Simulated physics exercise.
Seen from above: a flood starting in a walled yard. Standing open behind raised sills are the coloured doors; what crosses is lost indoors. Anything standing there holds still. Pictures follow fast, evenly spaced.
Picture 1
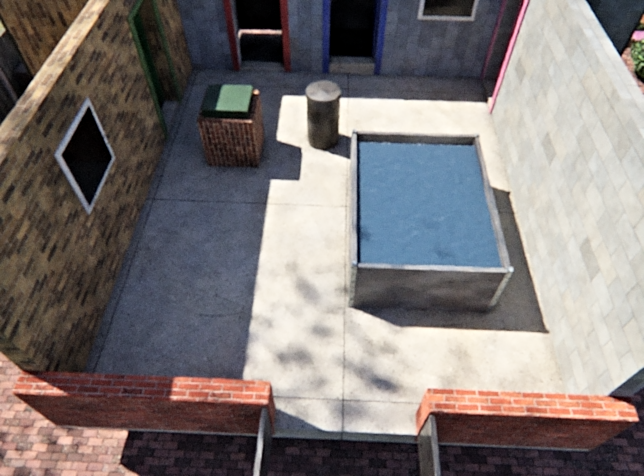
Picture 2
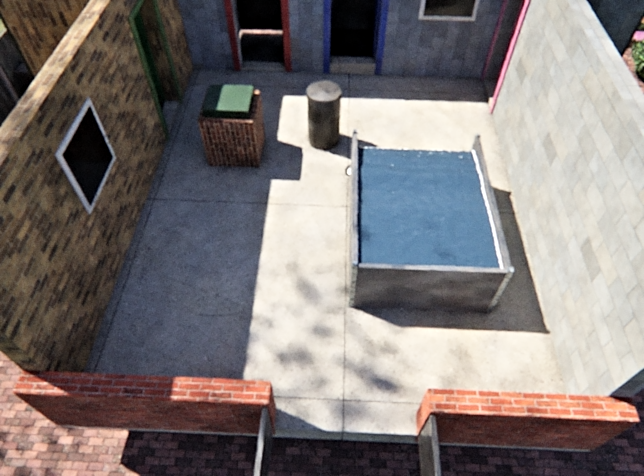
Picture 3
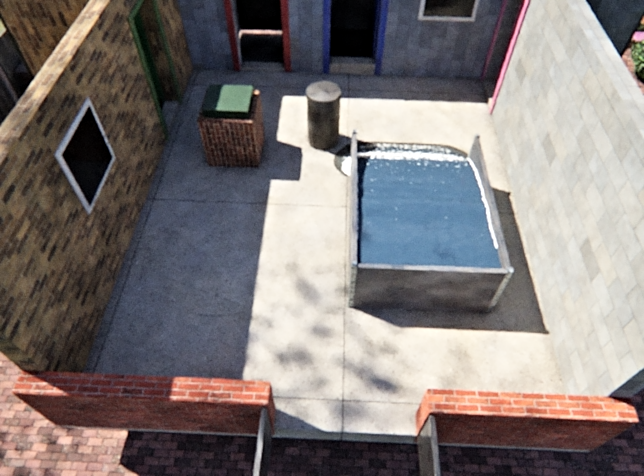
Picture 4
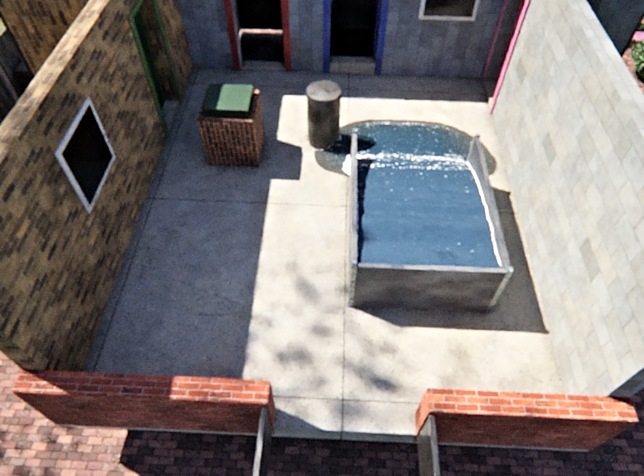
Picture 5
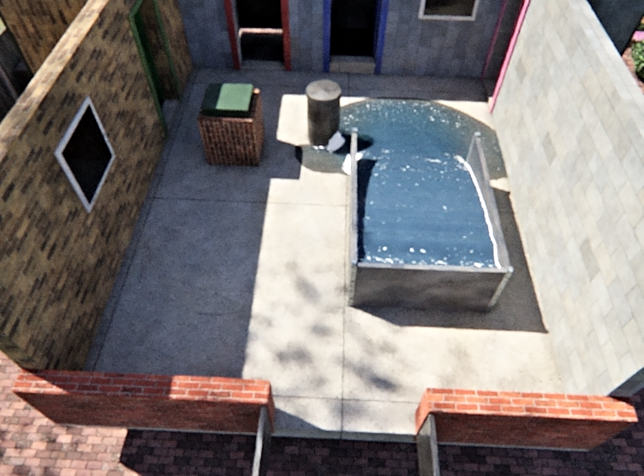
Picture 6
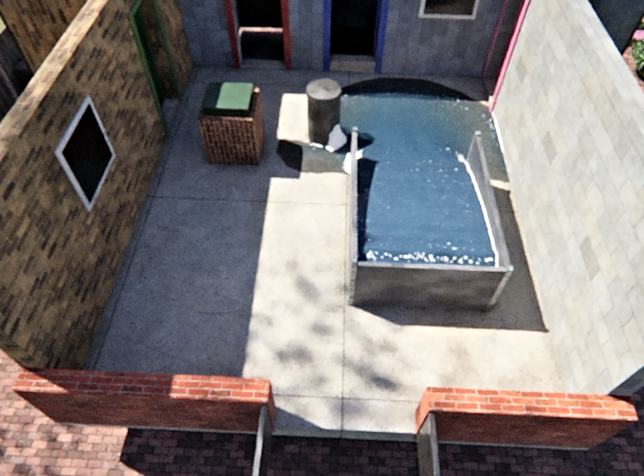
Walled yard from above, still water in an open tank surging out its far side and spreading past a round pillar.
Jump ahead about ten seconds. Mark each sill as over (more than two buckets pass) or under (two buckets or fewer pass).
The pink door is over, the green door is over, the blue door is over, the red door is over.
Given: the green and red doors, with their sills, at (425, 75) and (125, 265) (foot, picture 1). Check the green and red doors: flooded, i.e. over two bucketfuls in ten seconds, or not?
Taking them in turn, the green one tops the two-pail mark and the red one falls short.
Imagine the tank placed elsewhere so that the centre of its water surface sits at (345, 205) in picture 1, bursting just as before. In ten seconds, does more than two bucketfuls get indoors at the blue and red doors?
The blue door overshoots the limit, while the red door overshoots the limit.
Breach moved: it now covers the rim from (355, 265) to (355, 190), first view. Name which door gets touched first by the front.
Green one.
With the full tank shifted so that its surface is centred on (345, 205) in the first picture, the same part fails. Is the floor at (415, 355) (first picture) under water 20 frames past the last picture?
That patch would be not reached, I'd say.
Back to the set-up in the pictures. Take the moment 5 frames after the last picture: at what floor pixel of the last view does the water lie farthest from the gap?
Somewhere near (283, 74).
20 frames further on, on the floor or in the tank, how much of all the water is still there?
Near 84 percent, give or take.
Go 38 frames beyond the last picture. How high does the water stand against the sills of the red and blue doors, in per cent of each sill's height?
The first sits near 190 in a hundred and the second near 40 in a hundred.
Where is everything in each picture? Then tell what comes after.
In the first frame, still water in the open tank at (421, 197).
In the second frame, the front is at (348, 173), out from the gap on the open tank's far side.
In the third frame, the front is at (341, 155), out from the gap on the open tank's far side.
In the fourth frame, water pours out on the open tank's far side and has run to a hidden place.
In the fifth frame, water pours out on the open tank's far side and has run to (426, 103).
In the sixth frame, the front is at (424, 82), out from the gap on the open tank's far side.
A moment on, water covers 30 % of the floor; the pink door under two buckets in, the green door not reached, the blue door under two buckets in, the red door not reached.
Next, water covers 40 % of the floor; the pink door far over two buckets in, the green door not reached, the blue door far over two buckets in, the red door wet at the sill, nothing in.
Then, water covers 50 % of the floor; the pink door far over two buckets in, the green door under two buckets in, the blue door far over two buckets in, the red door under two buckets in.
Later, water covers 85 % of the floor; the pink door far over two buckets in, the green door over two buckets in, the blue door far over two buckets in, the red door over two buckets in.
In the end, water covers 95 % of the floor; the pink door far over two buckets in, the green door over two buckets in, the blue door far over two buckets in, the red door far over two buckets in.
